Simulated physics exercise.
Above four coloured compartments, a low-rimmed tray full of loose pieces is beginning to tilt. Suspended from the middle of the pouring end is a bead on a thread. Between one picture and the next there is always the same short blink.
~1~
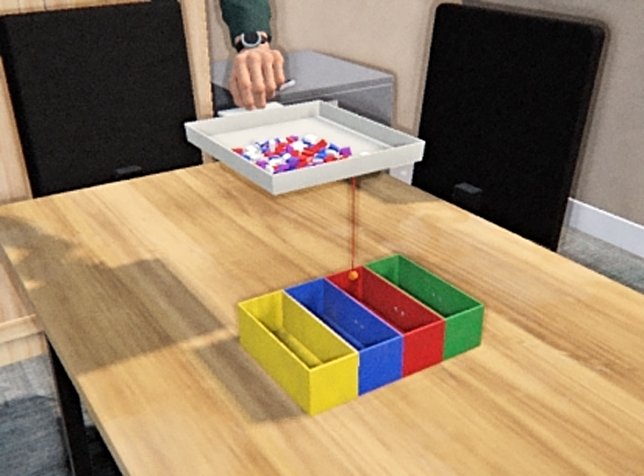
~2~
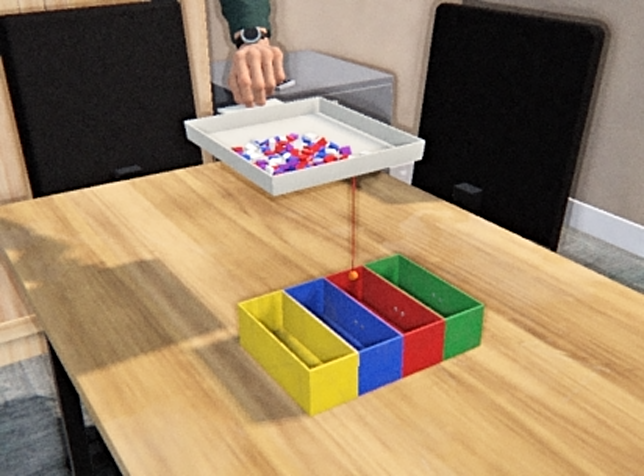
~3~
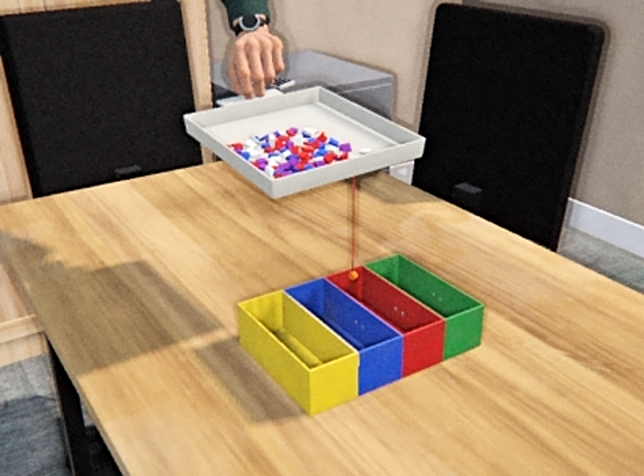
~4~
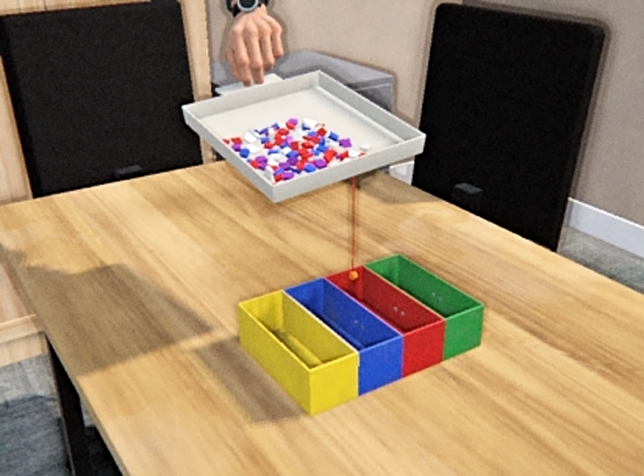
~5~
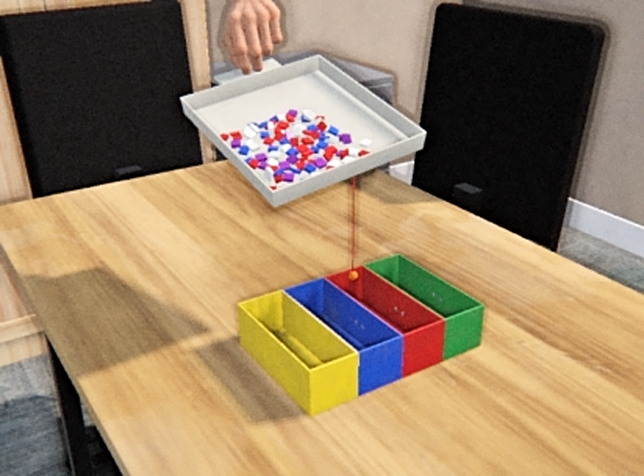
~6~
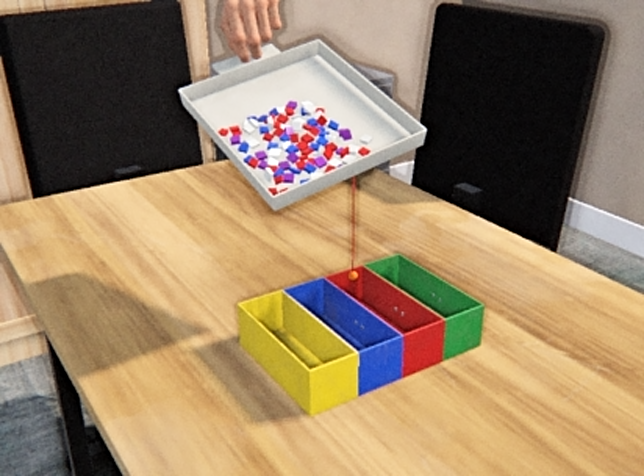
In a room with a pale wood table and two black chairs behind it, a fixed camera looks down from a raised angle. A hand holds a light grey tray of small red, blue, white and purple pieces above joined yellow, blue, red and green boxes, a small orange bead hanging on a thread below the tray. The tray starts level, then its far side gradually rises and its near left corner dips slightly.
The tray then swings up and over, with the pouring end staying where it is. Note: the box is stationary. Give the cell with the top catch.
Top catch: The yellow cell.
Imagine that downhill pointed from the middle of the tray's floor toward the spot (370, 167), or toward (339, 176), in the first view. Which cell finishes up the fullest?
Case 1 goes to the cell in green, case 2 to that blue cell.
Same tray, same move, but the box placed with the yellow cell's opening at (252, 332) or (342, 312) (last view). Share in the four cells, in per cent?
Some 100 percent, followed by some 20 percent.
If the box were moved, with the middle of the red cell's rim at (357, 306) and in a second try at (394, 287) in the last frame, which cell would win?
First: Blue. Second: That yellow cell.
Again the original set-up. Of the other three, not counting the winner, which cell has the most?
Rank 2: That blue cell.
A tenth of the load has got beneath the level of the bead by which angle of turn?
Angle: Approx. 95 degrees.
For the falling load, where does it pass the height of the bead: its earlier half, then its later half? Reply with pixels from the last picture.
At (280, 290) for the first part, then at (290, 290) for the others.
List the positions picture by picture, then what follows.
In the first frame, corners of the pouring end (273, 175) and (422, 142), level; middle of the load (295, 154), mosaic tiles; bead on its thread (353, 276); yellow cell (334, 380); blue cell (380, 362); red cell (423, 345); green cell (463, 329).
In the second frame, corners of the pouring end (273, 176) and (422, 141), level; middle of the load (295, 153).
In the third frame, corners of the pouring end (273, 179) and (423, 139), tipped barely, lowest at the left corner; middle of the load (295, 150).
In the fourth frame, corners of the pouring end (273, 185) and (423, 135), tipped a little, lowest at the left corner; middle of the load (295, 146).
In the fifth frame, corners of the pouring end (274, 190) and (424, 132), tipped clearly, lowest at the left corner; middle of the load (295, 142).
In the sixth frame, corners of the pouring end (274, 195) and (424, 129), tipped clearly, lowest at the left corner; middle of the load (295, 138); yellow cell (334, 380); blue cell (380, 362); red cell (423, 345); green cell (463, 329).
Just after the last frame, tray tipped steeply; every one on the tray.
A moment on, tray tipped past a quarter turn; roughly two thirds on the tray; roughly a quarter in the yellow cell; just a few in the blue cell; about a tenth falling or outside the box.
Further on, tray tipped past a quarter turn; roughly two thirds in the yellow cell; roughly a quarter in the blue cell; about a tenth falling or outside the box.
When it is over, tray tipped past a quarter turn; roughly two thirds in the yellow cell; roughly a quarter in the blue cell; not one in the red cell; not one in the green cell; about a tenth outside the box.
